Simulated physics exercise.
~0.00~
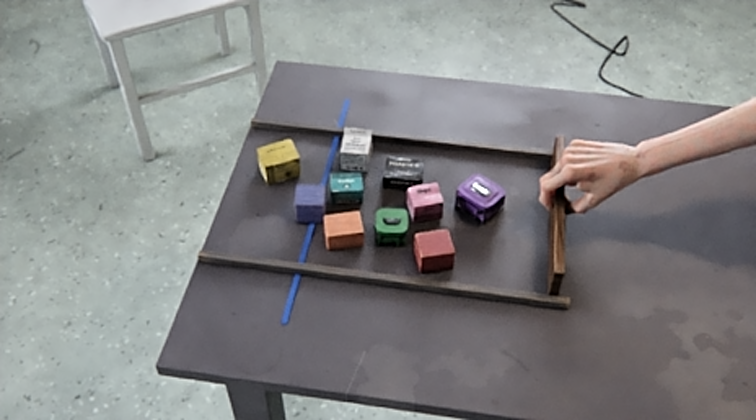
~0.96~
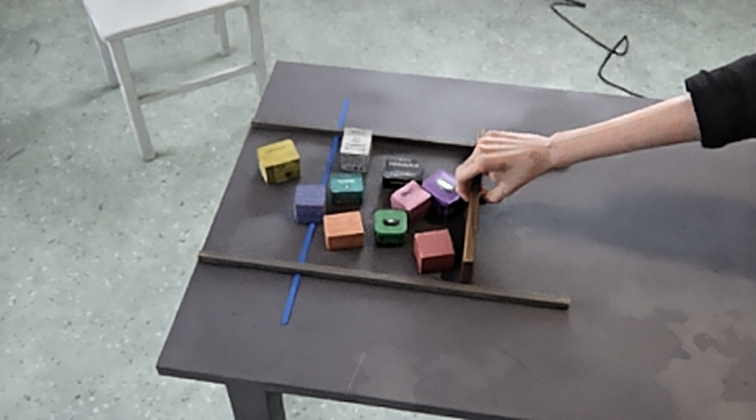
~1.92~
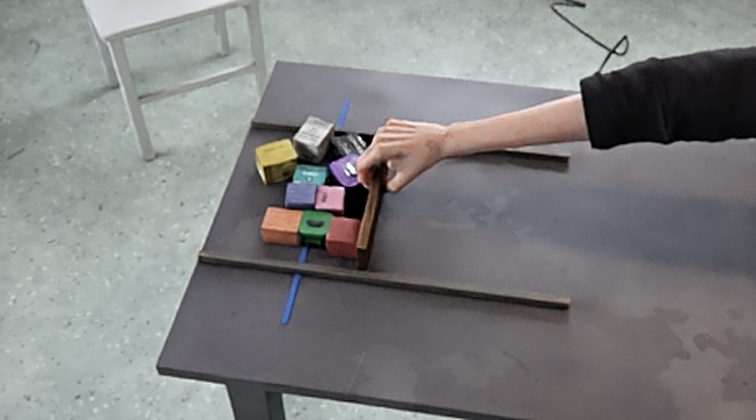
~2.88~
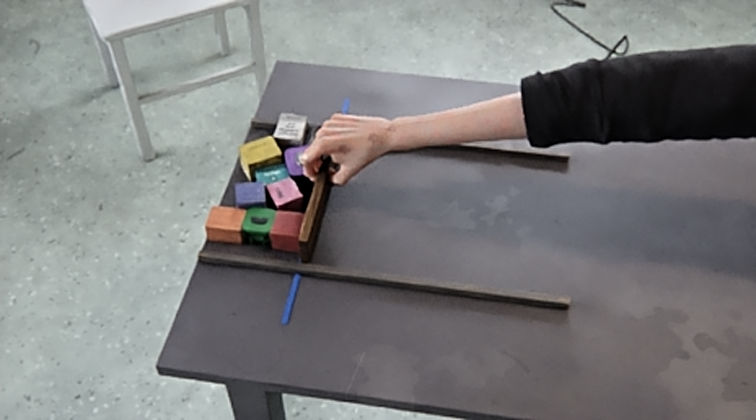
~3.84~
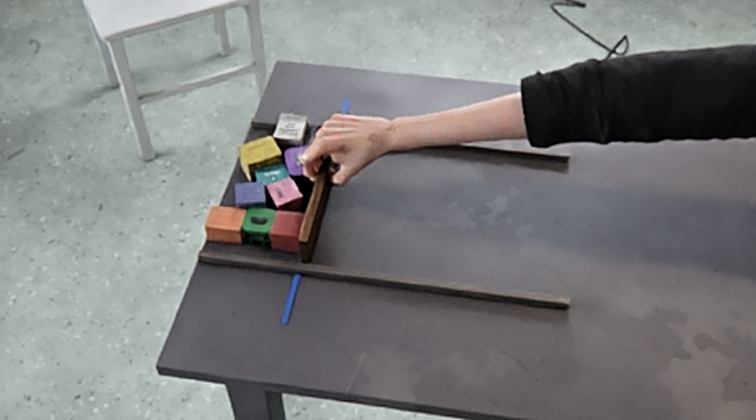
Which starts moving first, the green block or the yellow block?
The green block starts moving first. The yellow block only shifts later, as the bunch is pushed on towards the table's left edge.
